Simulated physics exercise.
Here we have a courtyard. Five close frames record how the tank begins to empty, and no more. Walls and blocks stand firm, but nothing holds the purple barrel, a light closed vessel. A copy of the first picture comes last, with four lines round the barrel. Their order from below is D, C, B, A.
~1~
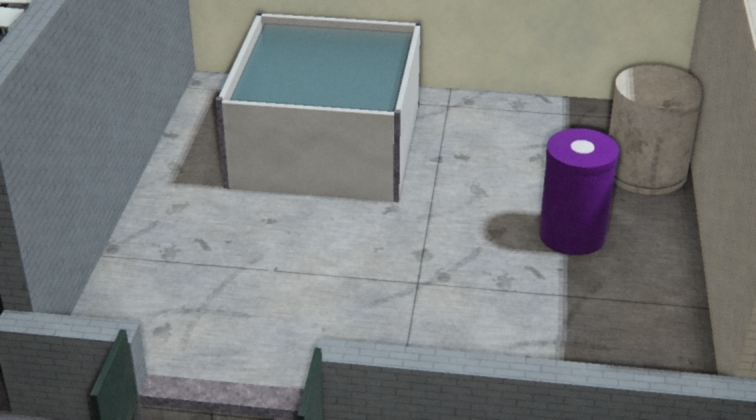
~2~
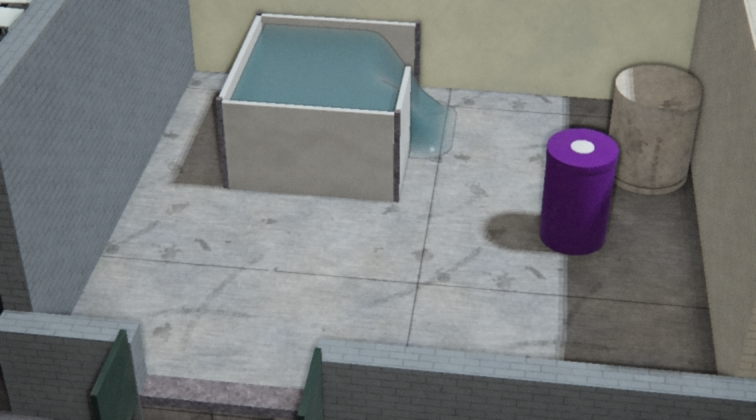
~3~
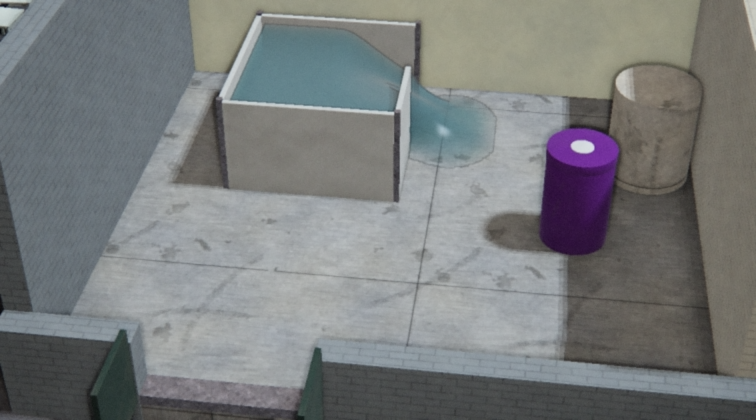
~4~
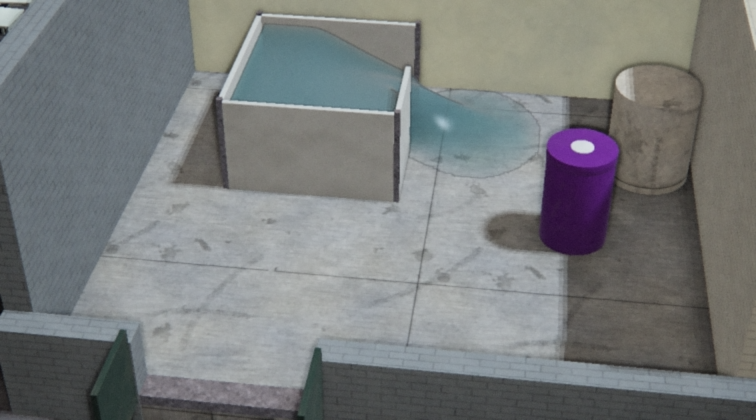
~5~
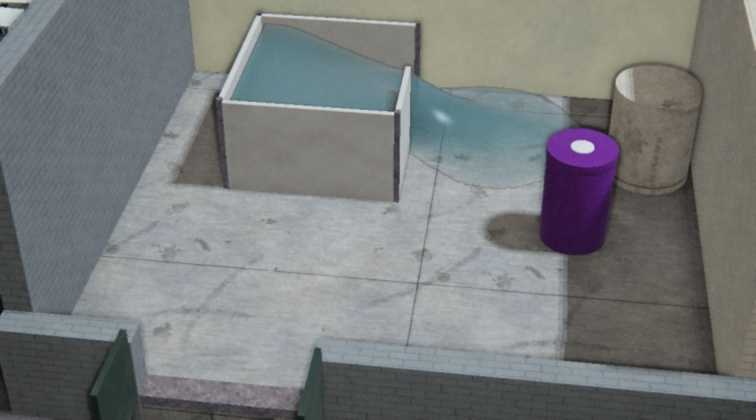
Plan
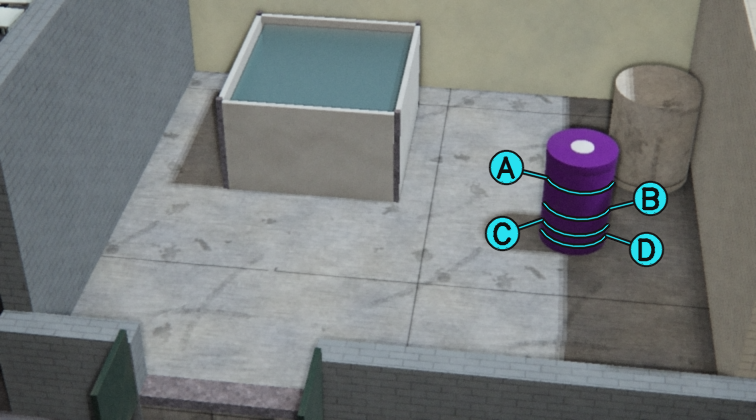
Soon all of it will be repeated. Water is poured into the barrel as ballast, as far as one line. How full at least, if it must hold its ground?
B will do.
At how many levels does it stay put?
Two of the four.
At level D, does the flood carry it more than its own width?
Yes, it does.
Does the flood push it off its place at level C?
Yes.
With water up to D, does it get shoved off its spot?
Yes, that goes wrong.
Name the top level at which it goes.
C it is.
On the marked copy, A at (579, 193); B at (576, 219); C at (574, 235); D at (573, 246); from the bottom up D, C, B, A.
Choosing A, it does not move.
Choosing B, it does not move.
Choosing C, it is pushed about half its own width away.
Choosing D, it is pushed about 3 times its own width away.
